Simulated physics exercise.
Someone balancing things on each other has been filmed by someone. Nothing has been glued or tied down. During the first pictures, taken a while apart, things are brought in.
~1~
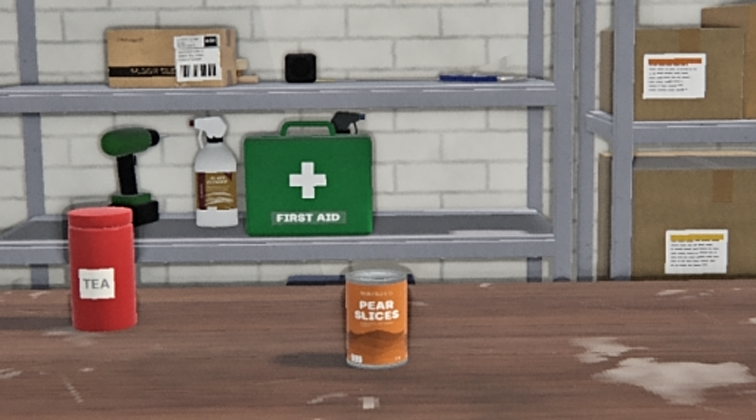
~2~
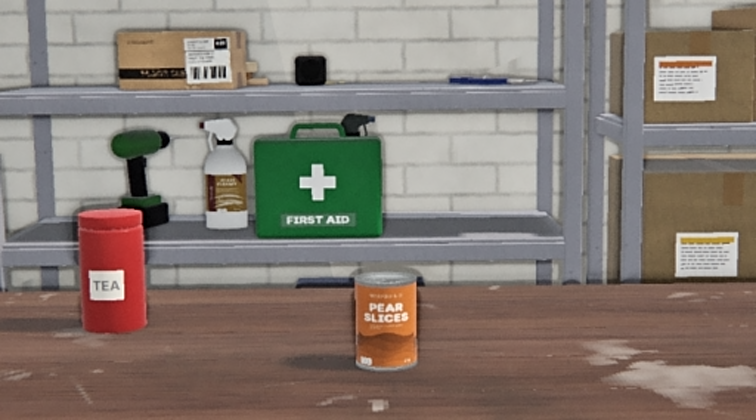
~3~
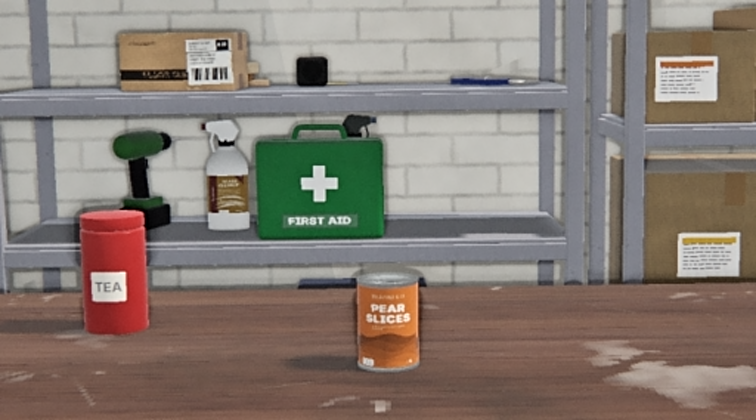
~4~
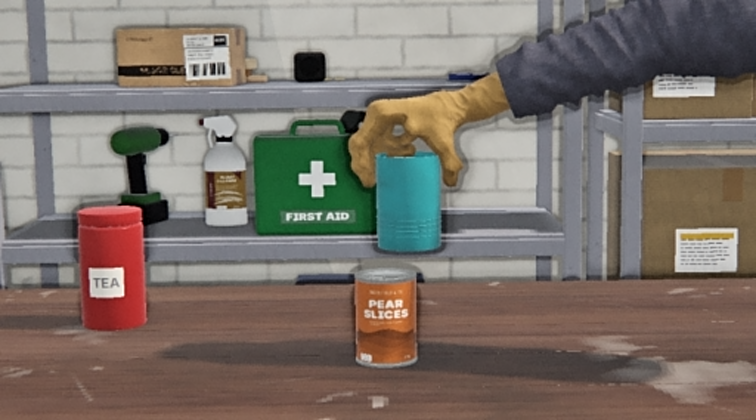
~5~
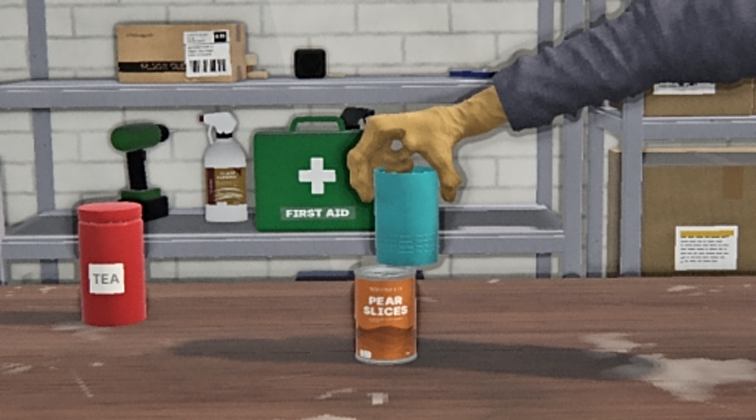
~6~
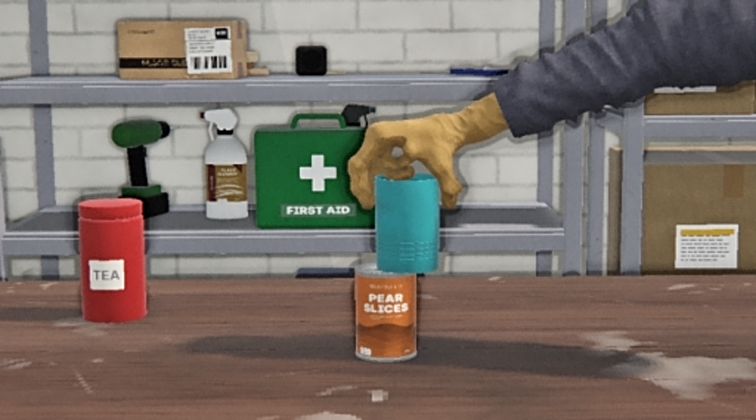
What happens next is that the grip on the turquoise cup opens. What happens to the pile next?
Stays standing.
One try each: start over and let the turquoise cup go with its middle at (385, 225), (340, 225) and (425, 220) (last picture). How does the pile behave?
Try 1: Stable. Try 2: Falls over. Try 3: Falls over.
Then, 0.90 s past the last view, nothing moves.
Then, 2.00 s past the last view, turquoise cup resting near (407, 223).
Finally, all 3 still in place. Final places as the last picture's camera would see them, turquoise cup near (407, 223). The pile stays up.
